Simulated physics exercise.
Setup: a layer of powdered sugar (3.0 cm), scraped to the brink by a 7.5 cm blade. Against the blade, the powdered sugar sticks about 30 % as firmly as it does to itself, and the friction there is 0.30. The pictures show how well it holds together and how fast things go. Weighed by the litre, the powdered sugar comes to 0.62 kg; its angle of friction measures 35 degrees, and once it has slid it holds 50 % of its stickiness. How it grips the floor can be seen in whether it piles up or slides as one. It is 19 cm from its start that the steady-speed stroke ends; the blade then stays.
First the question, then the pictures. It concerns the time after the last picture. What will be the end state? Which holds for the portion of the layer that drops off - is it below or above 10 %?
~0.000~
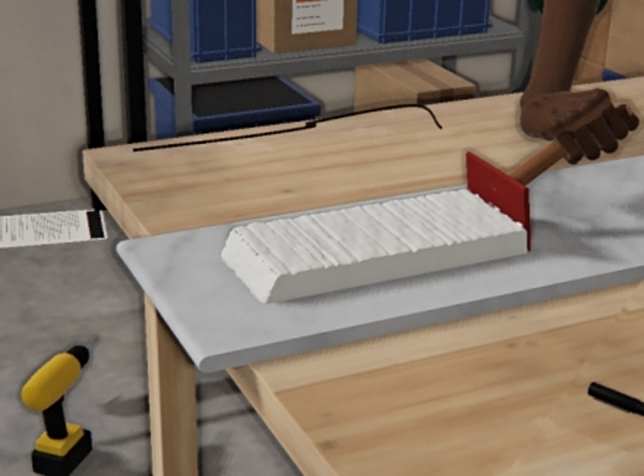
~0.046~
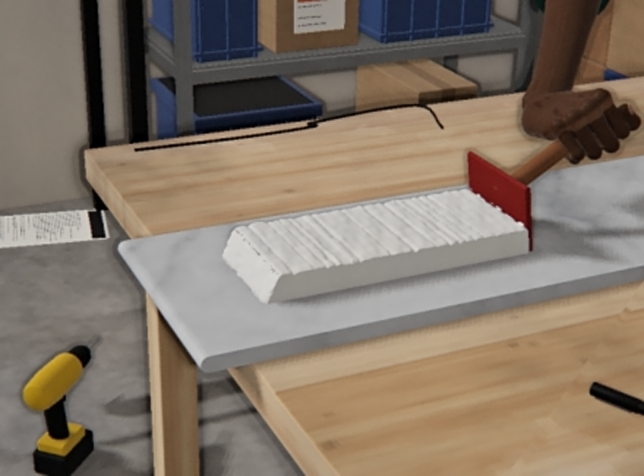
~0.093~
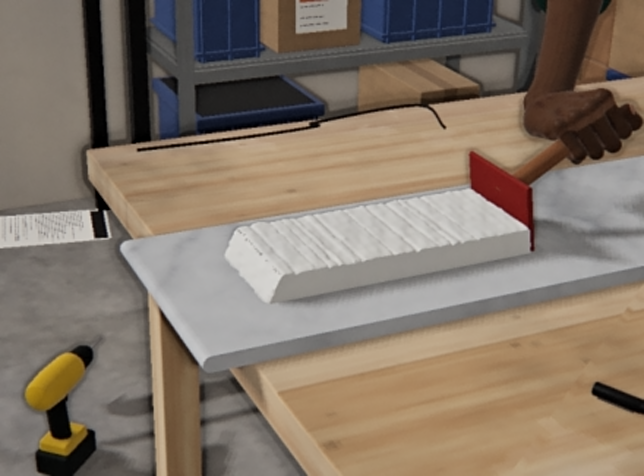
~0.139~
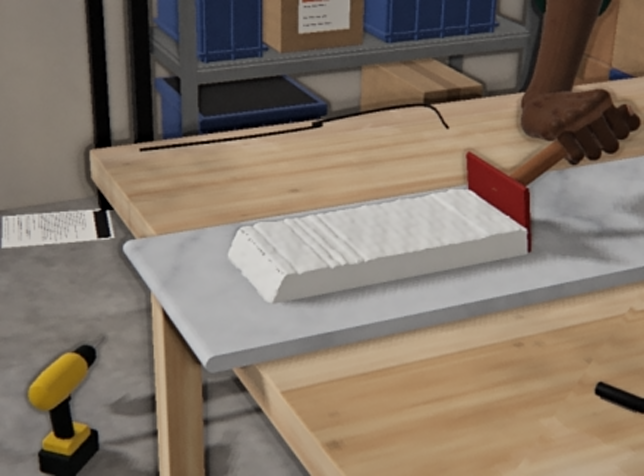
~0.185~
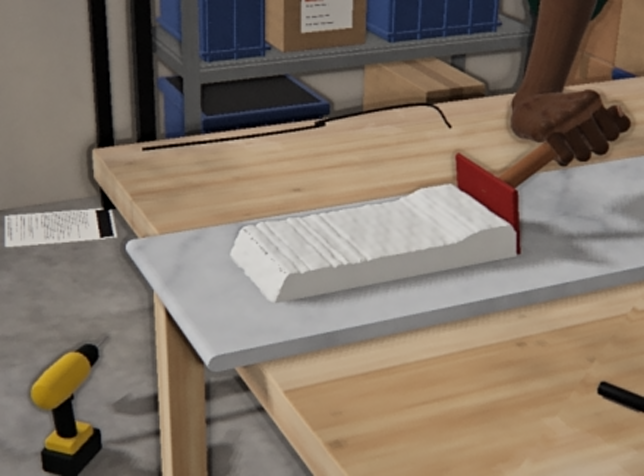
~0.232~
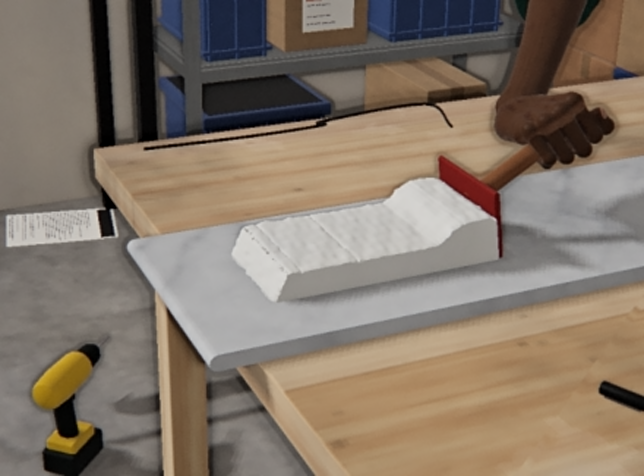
Of the two, below.
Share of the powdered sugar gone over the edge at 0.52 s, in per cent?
0 per cent, roughly.
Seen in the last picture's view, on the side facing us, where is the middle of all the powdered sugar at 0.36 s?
Roughly at (377, 262).
By 0.36 s, 0 % has gone over the edge.
By 0.52 s, 0 % has gone over the edge.
By 0.67 s, 0 % has gone over the edge.
By 0.83 s, 0 % has gone over the edge.
By 0.88 s, at the end, 0 % has gone over the edge.
